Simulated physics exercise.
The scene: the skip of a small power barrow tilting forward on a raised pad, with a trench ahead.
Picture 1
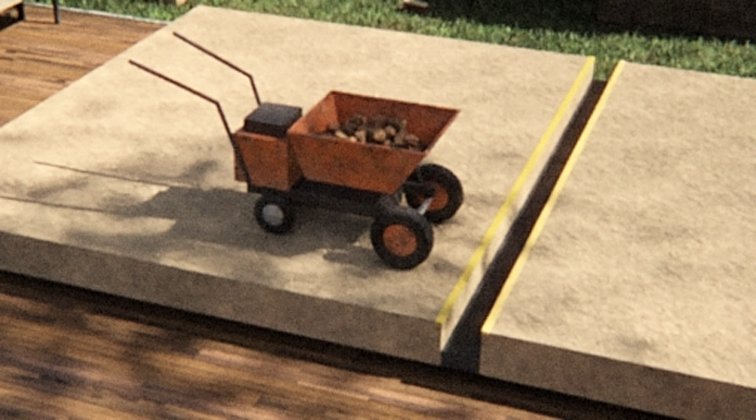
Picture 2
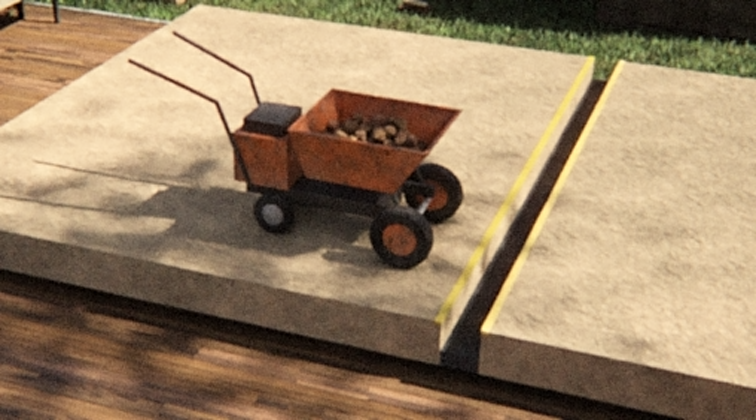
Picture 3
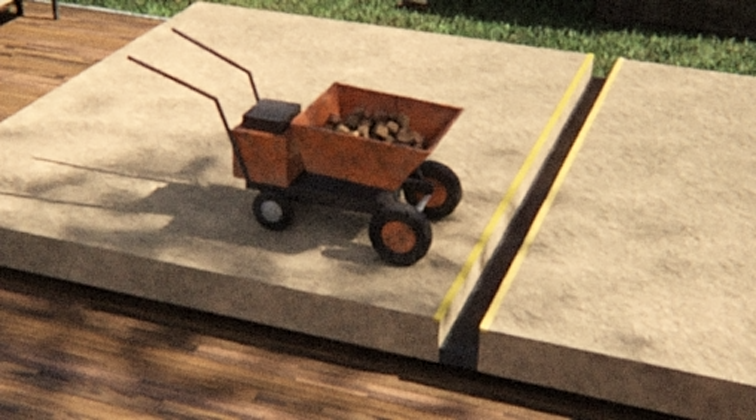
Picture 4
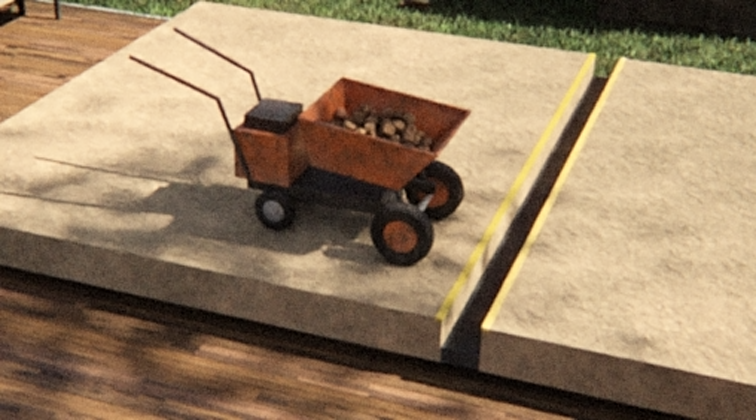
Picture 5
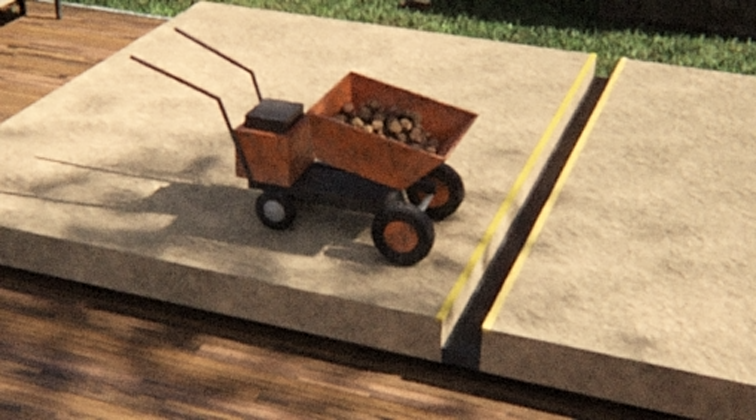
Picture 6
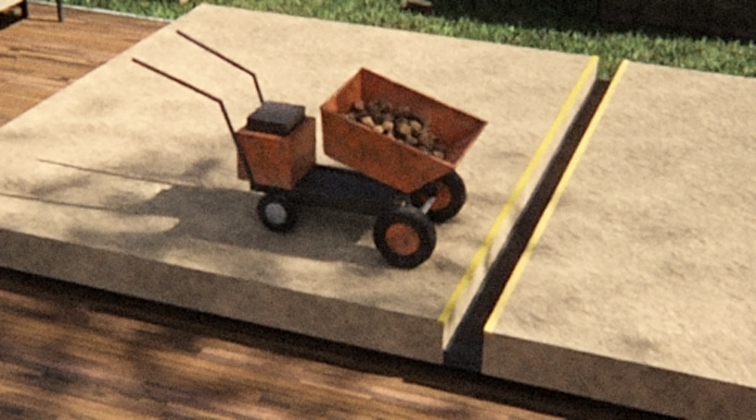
Orange skip of a small power barrow tilting gradually forward with its load of brown clods, beside a narrow yellow-edged trench.
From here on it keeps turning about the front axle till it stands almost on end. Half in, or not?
Falls short of half.
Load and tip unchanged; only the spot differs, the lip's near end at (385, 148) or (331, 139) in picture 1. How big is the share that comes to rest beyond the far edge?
Roughly 20 per cent, and 0 per cent.
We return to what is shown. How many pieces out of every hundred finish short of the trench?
It works out to roughly 0 percent.
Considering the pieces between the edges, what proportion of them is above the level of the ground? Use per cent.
I'd put it near 0 per cent.
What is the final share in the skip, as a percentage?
Roughly 0 per cent of the load.
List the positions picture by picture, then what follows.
Lip of the skip at (425, 155), level; top of the load at (361, 139), clay clods; first edge of the trench at (453, 297); far edge at (498, 306), the trench under half as wide as the skip, and about as deep as wide, in the first frame.
Lip of the skip at (426, 155), level; top of the load at (361, 138), in the second frame.
Lip of the skip at (429, 154), tipped barely; top of the load at (363, 134), in the third frame.
Lip of the skip at (436, 156), tipped a little; top of the load at (369, 131), in the fourth frame.
Lip of the skip at (444, 160), tipped a little; top of the load at (363, 118), in the fifth frame.
Lip of the skip at (454, 168), tipped clearly; top of the load at (366, 123); first edge of the trench at (455, 296); far edge at (501, 305), in the sixth frame.
Soon after the last picture, skip tipped steeply; all in the skip.
A little later, skip tipped steeply; nearly all in the skip; a stray few beyond it; a stray few falling.
Later still, skip tipped right over; about a quarter in the skip; a small part in or heaped over the trench; about two thirds beyond it.
By the end, skip tipped right over; about a quarter in or heaped over the trench; most beyond it.
